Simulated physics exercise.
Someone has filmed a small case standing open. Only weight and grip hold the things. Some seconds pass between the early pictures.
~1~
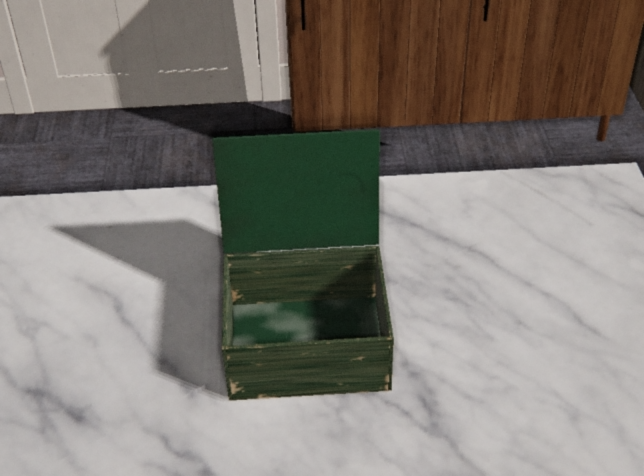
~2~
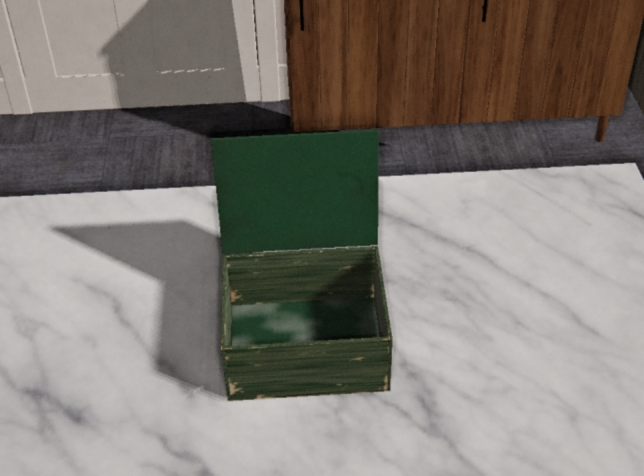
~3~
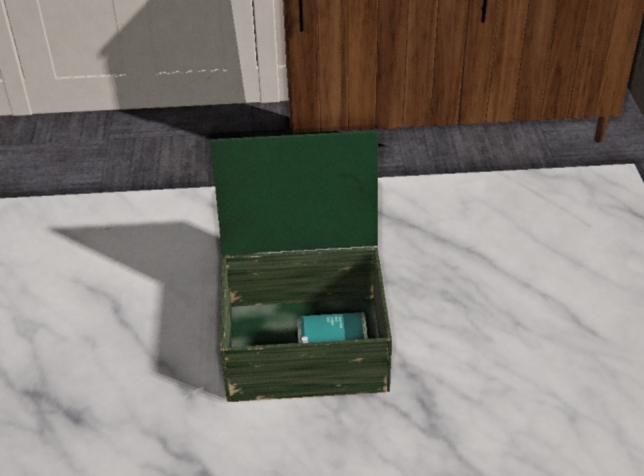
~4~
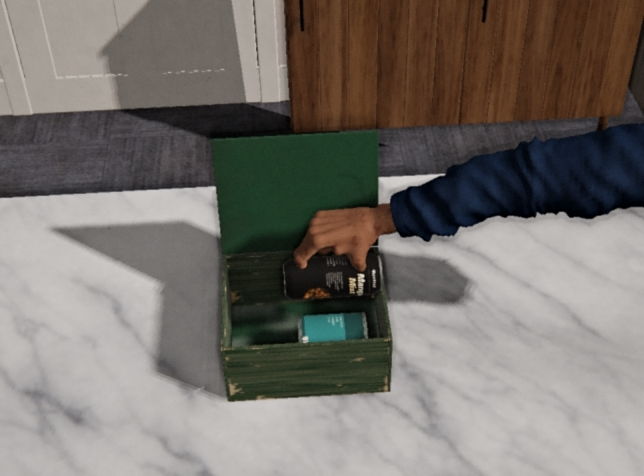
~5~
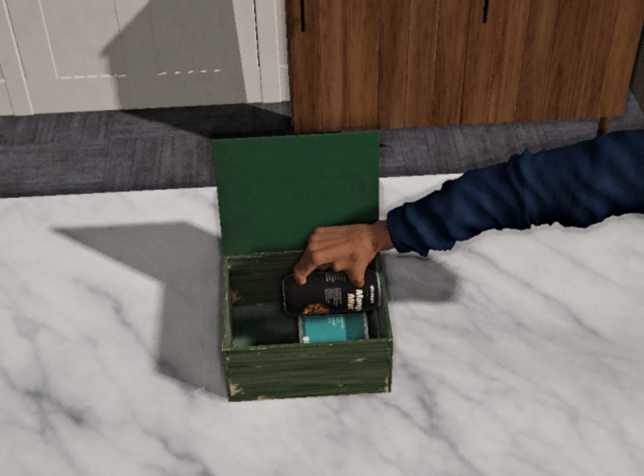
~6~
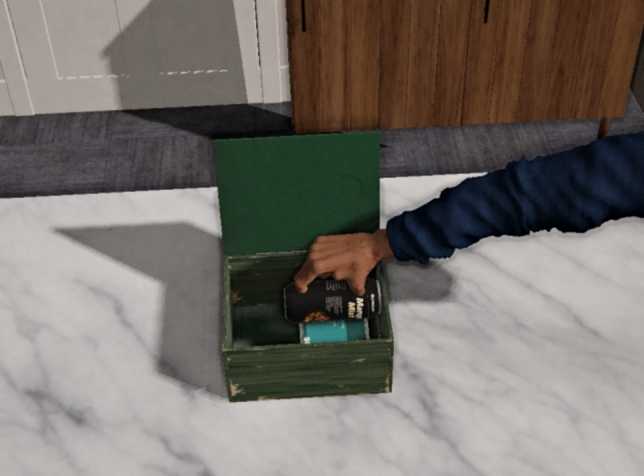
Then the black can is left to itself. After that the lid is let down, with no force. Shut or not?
It sits on the rim.
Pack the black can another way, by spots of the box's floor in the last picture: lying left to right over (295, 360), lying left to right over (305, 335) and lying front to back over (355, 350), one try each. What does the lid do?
First try: It stays ajar; second try: It shuts flat; third try: It stays ajar.
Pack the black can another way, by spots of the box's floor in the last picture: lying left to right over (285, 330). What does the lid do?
Then it sits on the rim.
Then, 0.40 s on from there, black can shifted about its own width near (329, 305).
Then, 1.40 s on from there, lid 76° above the rim; black can shifted well along near (329, 313).
Then, 1.70 s on from there, lid 46° above the rim; black can shifted well along near (329, 313).
Then, 1.90 s on from there, lid 16° above the rim; black can shifted well along near (329, 313).
In the end, lid shut; moved from the start, black can; turquoise tin unmoved. At the end, from the last picture's camera, black can near (329, 313).
